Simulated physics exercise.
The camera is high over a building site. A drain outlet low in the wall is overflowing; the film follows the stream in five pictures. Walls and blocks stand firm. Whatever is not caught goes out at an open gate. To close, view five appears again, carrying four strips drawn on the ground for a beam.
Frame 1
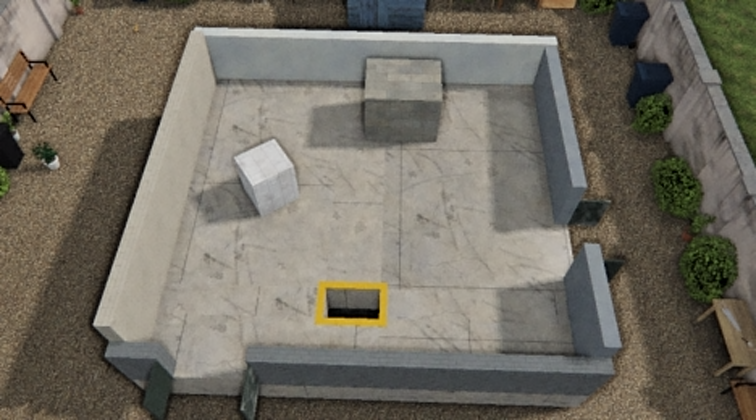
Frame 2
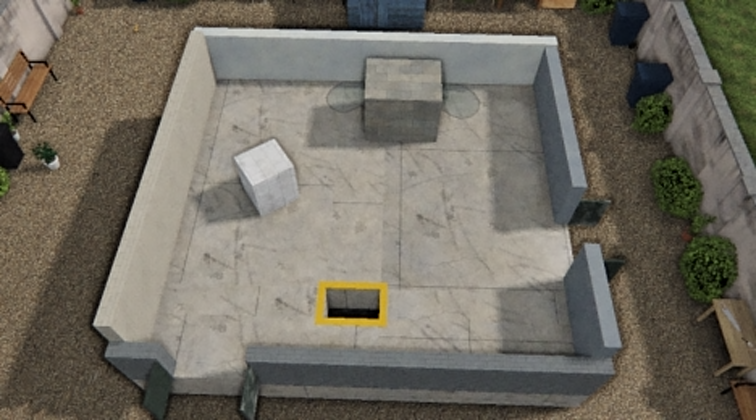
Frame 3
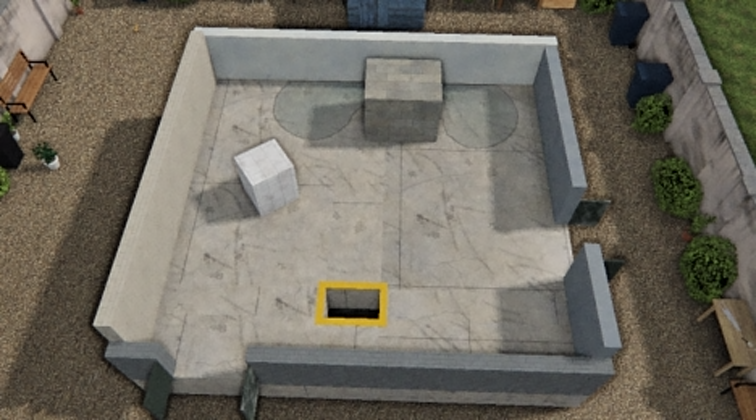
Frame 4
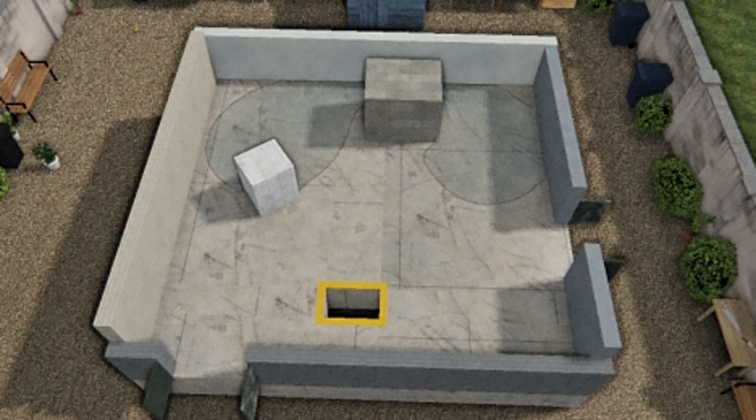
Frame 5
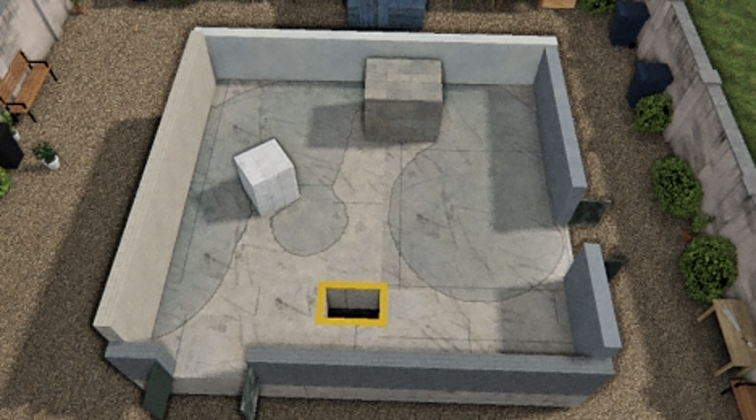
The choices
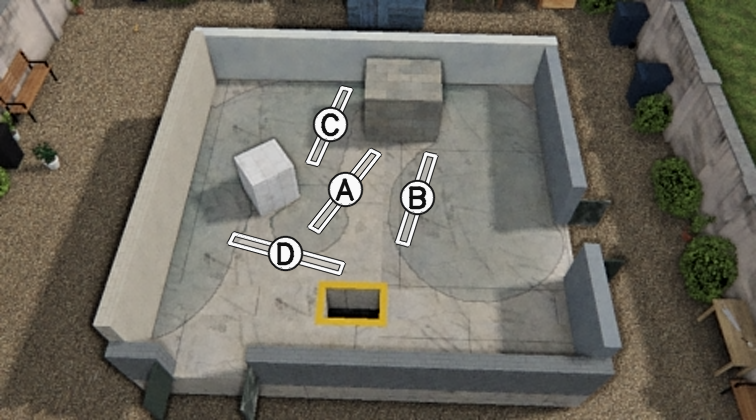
In this clip, seen from high above a walled concrete yard, dark wet patches appear on both sides of a large grey block and spread across the floor around a pale block, while the yellow-edged drain pit stays dry.
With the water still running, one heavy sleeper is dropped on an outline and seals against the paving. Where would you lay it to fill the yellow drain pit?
C is best.
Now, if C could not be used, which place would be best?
It is D.
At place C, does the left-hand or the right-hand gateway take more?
The left one.
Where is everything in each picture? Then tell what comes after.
Outfall partly hidden; yellow drain pit at (352, 303); open gate at (217, 364); open gate at (559, 250); 1 % of the ground is wet; yellow drain pit still dry.
Water covers 5 % of the ground and shows as far out as (334, 96); yellow drain pit still dry.
Water covers 13 % of the ground and shows as far out as (277, 99); yellow drain pit still dry.
Water covers 30 % of the ground and shows as far out as (217, 166); yellow drain pit still dry.
Water covers 52 % of the ground and shows as far out as (161, 318); yellow drain pit still dry.
On the marked copy, A from (314, 229) to (375, 152); B from (402, 243) to (430, 155); C from (312, 163) to (346, 88); D from (231, 238) to (341, 268).
With A, about 9 % of the stream runs into the yellow drain pit, about 91 % out by the gates.
With B, about 8 % of the stream runs into the yellow drain pit, about 91 % out by the gates.
With C, about 25 % of the stream runs into the yellow drain pit, about 75 % out by the gates.
With D, about 15 % of the stream runs into the yellow drain pit, about 84 % out by the gates.
